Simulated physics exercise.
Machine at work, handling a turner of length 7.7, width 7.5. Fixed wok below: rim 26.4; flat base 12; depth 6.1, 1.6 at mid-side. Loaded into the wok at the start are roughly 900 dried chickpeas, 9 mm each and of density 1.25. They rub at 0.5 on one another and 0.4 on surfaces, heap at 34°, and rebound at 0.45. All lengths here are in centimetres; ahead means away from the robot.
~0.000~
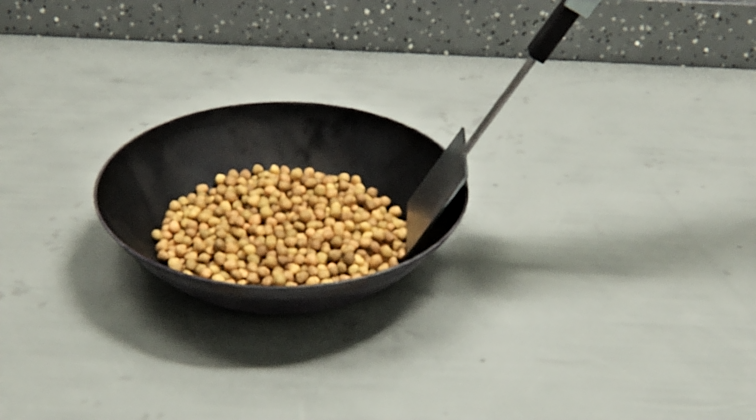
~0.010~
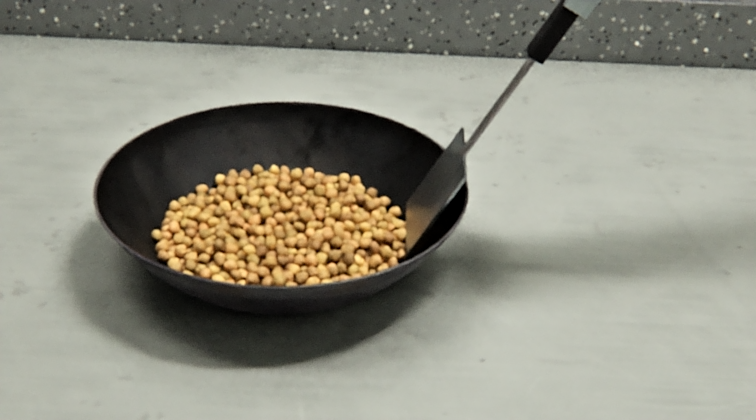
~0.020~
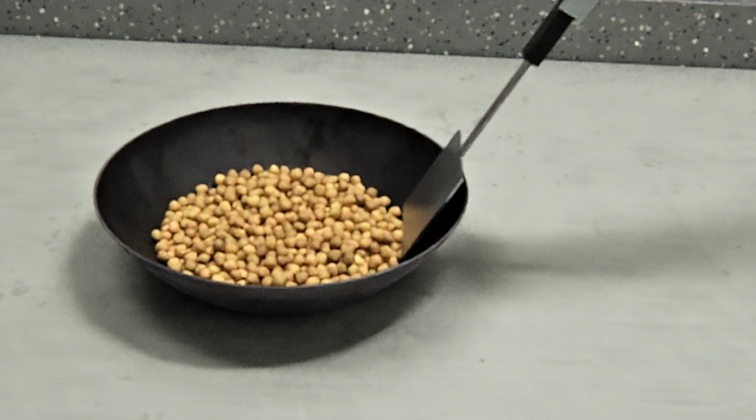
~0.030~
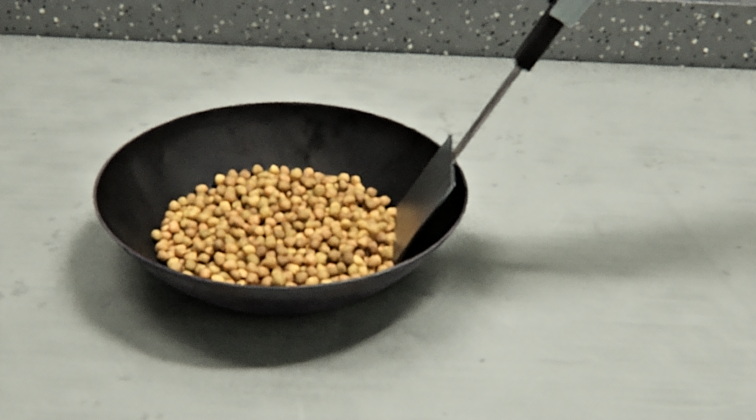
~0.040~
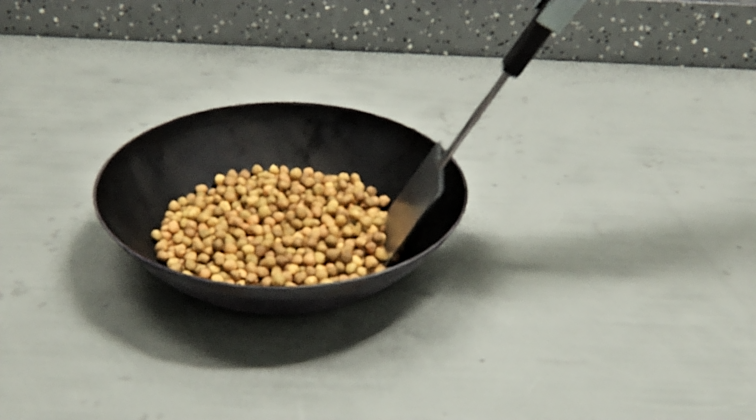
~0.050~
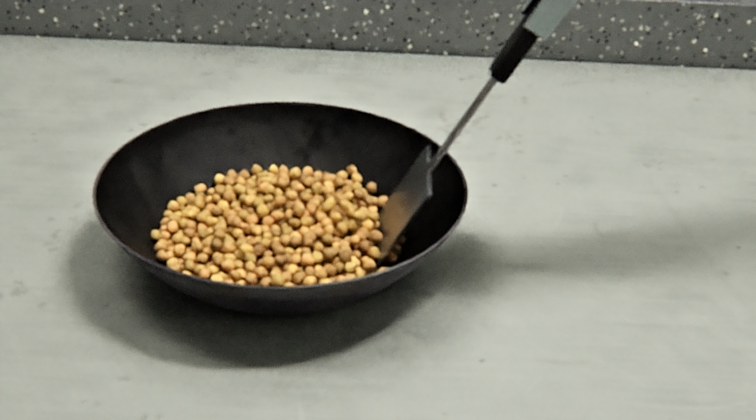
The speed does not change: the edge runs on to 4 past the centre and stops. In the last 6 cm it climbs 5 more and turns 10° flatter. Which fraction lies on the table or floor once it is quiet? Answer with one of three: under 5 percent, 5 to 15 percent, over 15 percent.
Under 5 percent.
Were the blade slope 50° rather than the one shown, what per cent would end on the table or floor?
Near 0 %.
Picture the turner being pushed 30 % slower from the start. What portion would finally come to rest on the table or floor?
Estimated share: Some 0 %.
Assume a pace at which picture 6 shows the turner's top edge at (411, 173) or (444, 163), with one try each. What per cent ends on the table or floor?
About 10 and 0 per cent.
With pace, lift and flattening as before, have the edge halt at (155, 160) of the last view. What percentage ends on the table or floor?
Estimate: Approx. 20 %.
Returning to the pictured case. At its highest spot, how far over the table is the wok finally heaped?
It reaches around 6.0 cm.
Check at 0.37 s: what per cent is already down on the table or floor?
It works out to about 0 in a hundred.
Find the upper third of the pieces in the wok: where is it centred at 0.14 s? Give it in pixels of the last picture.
Around (247, 216).
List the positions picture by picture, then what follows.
Turner top edge at (465, 151), sloping 61°; upper third of the load around (280, 228), from x 155 to 405, top at y 170; 900 in the wok, in the first picture.
Turner top edge at (464, 151), sloping 61°; upper third of the load around (280, 228), from x 155 to 405, top at y 170, in the second picture.
Turner top edge at (461, 154), sloping 61°; upper third of the load around (280, 229), from x 155 to 405, top at y 170, in the third picture.
Turner top edge at (452, 159), sloping 61°; upper third of the load around (279, 229), from x 155 to 405, top at y 170, in the fourth picture.
Turner top edge at (441, 164), sloping 61°; upper third of the load around (283, 227), from x 155 to 400, top at y 170, in the fifth picture.
Turner top edge at (429, 169), sloping 61°; upper third of the load around (285, 225), from x 155 to 400, top at y 170; 900 in the wok, in the sixth picture.
After 0.10 s, sloping 61°, highest piece 6 above the table; 900 in the wok.
After 0.14 s, sloping 57°, highest piece 8 above the table; 900 in the wok.
After 0.37 s, sloping 51°, highest piece 7 above the table; 892 in the wok, 3 on the table or floor, 5 on the blade or in flight.
After 1.41 s, sloping 51°, highest piece 6 above the table; 891 in the wok, 9 on the table or floor.
At rest, 891 in the wok, 9 on the table or floor. That is 1 % on the table or floor.
